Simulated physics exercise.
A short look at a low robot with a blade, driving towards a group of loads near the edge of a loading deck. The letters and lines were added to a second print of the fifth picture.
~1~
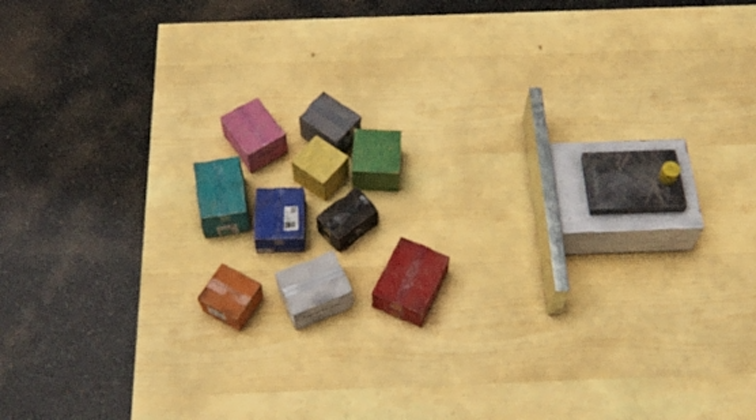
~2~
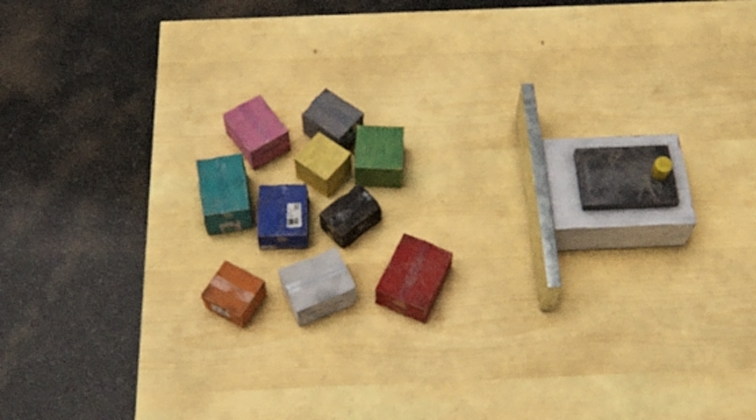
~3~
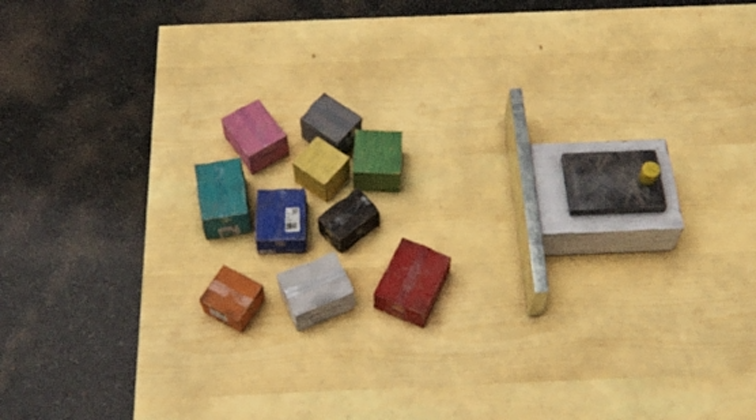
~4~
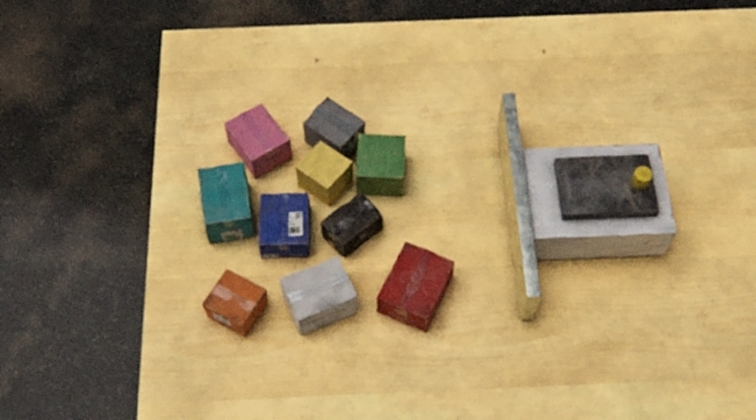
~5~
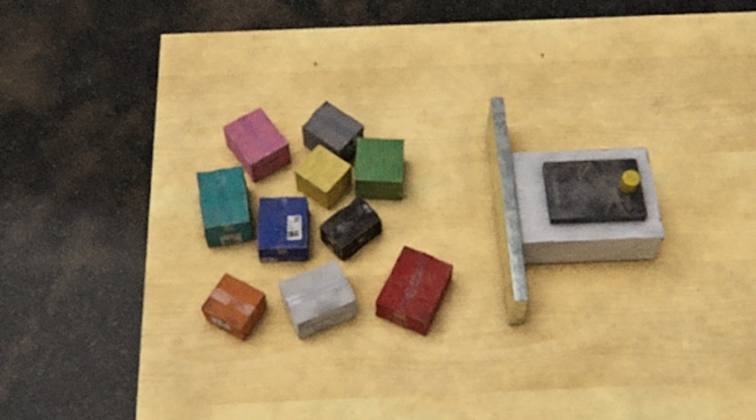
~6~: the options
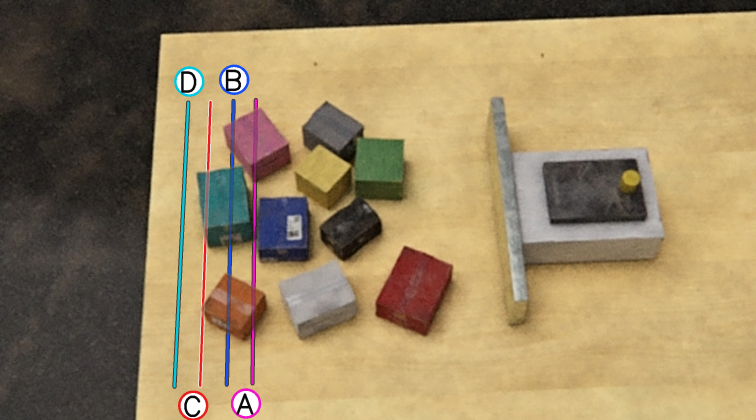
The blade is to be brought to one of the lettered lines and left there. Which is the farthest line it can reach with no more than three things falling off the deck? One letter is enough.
No fourth one falls up to B.
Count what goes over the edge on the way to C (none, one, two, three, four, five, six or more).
Six or more.
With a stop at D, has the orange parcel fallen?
By then, yes.
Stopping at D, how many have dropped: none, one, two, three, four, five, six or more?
Six or more.
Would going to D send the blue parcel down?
Yes.
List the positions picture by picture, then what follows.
Blue parcel (280, 220); white box (314, 290); turquoise box (222, 197), in the first frame.
Robot (619, 177); grey parcel (333, 122), in the second frame.
Robot (605, 182); green crate (378, 161), in the third frame.
Robot (598, 186); black box (352, 226), in the fourth frame.
Robot (587, 190); red box (415, 291); blue parcel (283, 229); white box (318, 299), in the fifth frame.
On the copy, A at (254, 232); B at (230, 233); C at (206, 234); D at (182, 235).
On B. First, robot (486, 194); white box (312, 299); red box (379, 295).
Then, robot (385, 198); orange parcel (162, 309); turquoise box (189, 210).
Finally, robot (309, 202); turquoise box over the edge; orange parcel over the edge; three fallen.
By contrast, A is within the limit but short; C drops six; D drops six.
